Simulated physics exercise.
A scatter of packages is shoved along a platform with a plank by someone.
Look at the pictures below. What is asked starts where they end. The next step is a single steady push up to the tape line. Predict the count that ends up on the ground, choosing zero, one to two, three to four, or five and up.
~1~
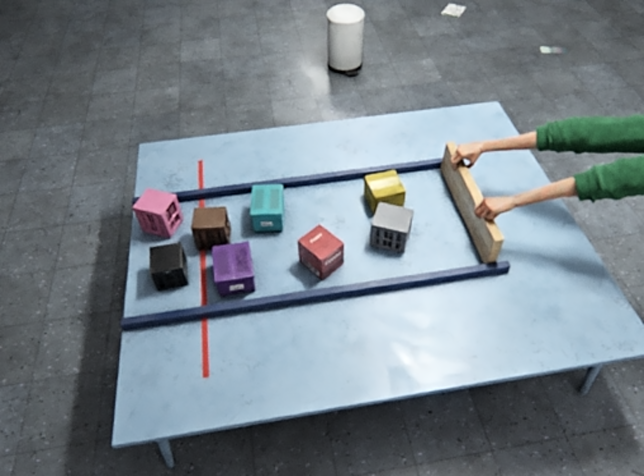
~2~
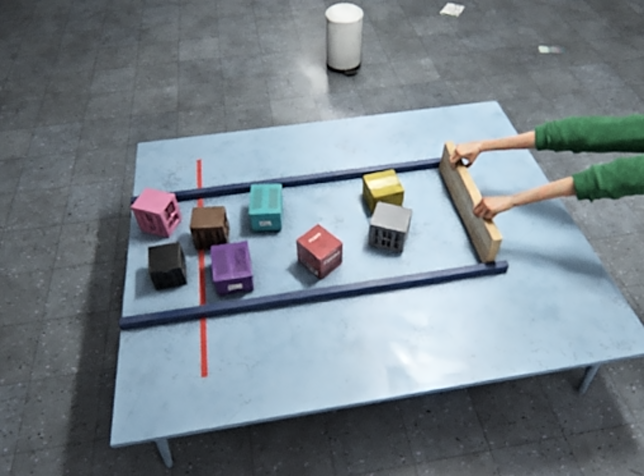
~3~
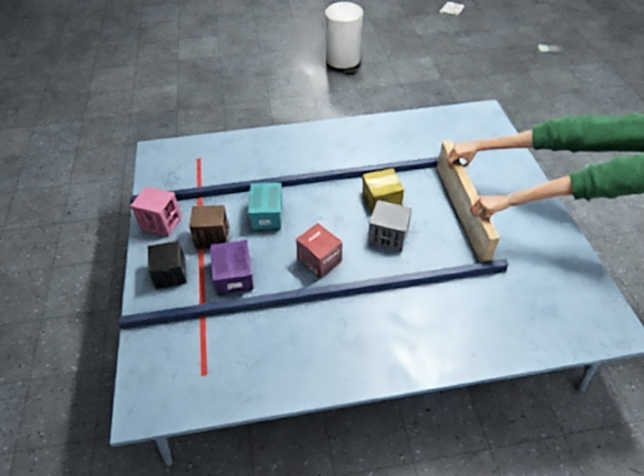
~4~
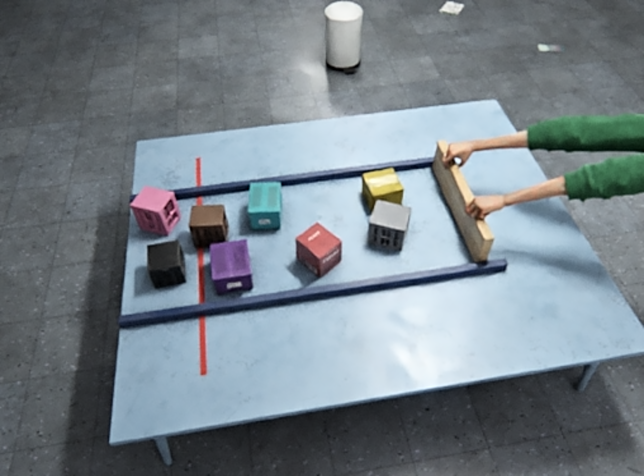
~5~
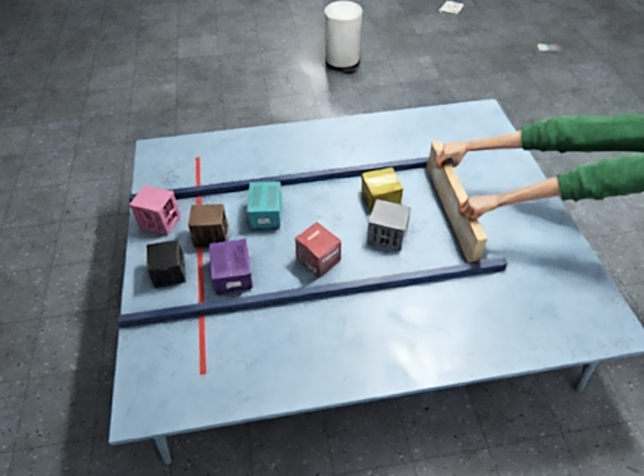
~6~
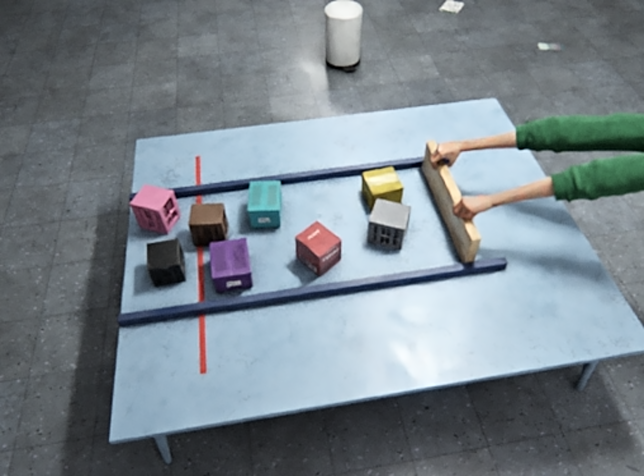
The count is three to four.
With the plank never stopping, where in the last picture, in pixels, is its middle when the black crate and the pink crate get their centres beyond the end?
Approx. (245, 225) / approx. (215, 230) for the other.
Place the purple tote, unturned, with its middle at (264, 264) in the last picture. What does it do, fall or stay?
In this case the purple tote does not stay.
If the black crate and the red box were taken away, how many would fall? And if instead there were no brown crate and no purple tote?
The answer is 2 and then 2.
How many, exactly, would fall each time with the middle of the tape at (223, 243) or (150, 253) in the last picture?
On the ground you'd count 1 the first time and 6 the second.
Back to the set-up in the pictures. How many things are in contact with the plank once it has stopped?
Contact count: 2.
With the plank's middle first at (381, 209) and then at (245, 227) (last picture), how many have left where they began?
First position 2; second position 8.
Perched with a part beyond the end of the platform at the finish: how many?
Count of overhanging things: 0.
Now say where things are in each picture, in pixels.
The first frame shows pink crate (159, 213); black crate (169, 266); brown crate (212, 228); plank (469, 200); tape (203, 250).
The second frame shows black crate (168, 266); yellow parcel (383, 192).
The third frame shows brown crate (210, 227); purple tote (232, 267).
The fourth frame shows pink crate (157, 211); turquoise tote (266, 206).
The fifth frame shows black crate (166, 263); grey crate (389, 225).
The sixth frame shows pink crate (156, 209); black crate (167, 262); brown crate (209, 225); plank (448, 199); tape (200, 246).
Soon after, none off yet; pink crate at rest near (156, 209); black crate at rest near (167, 262); brown crate at rest near (209, 225).
After that, none off yet; pink crate displaced a little near (148, 209); black crate displaced about its own width near (126, 268); brown crate displaced about its own width near (163, 233).
In the end, the number that fall off is three or four; gone, purple tote, brown crate, black crate and pink crate.
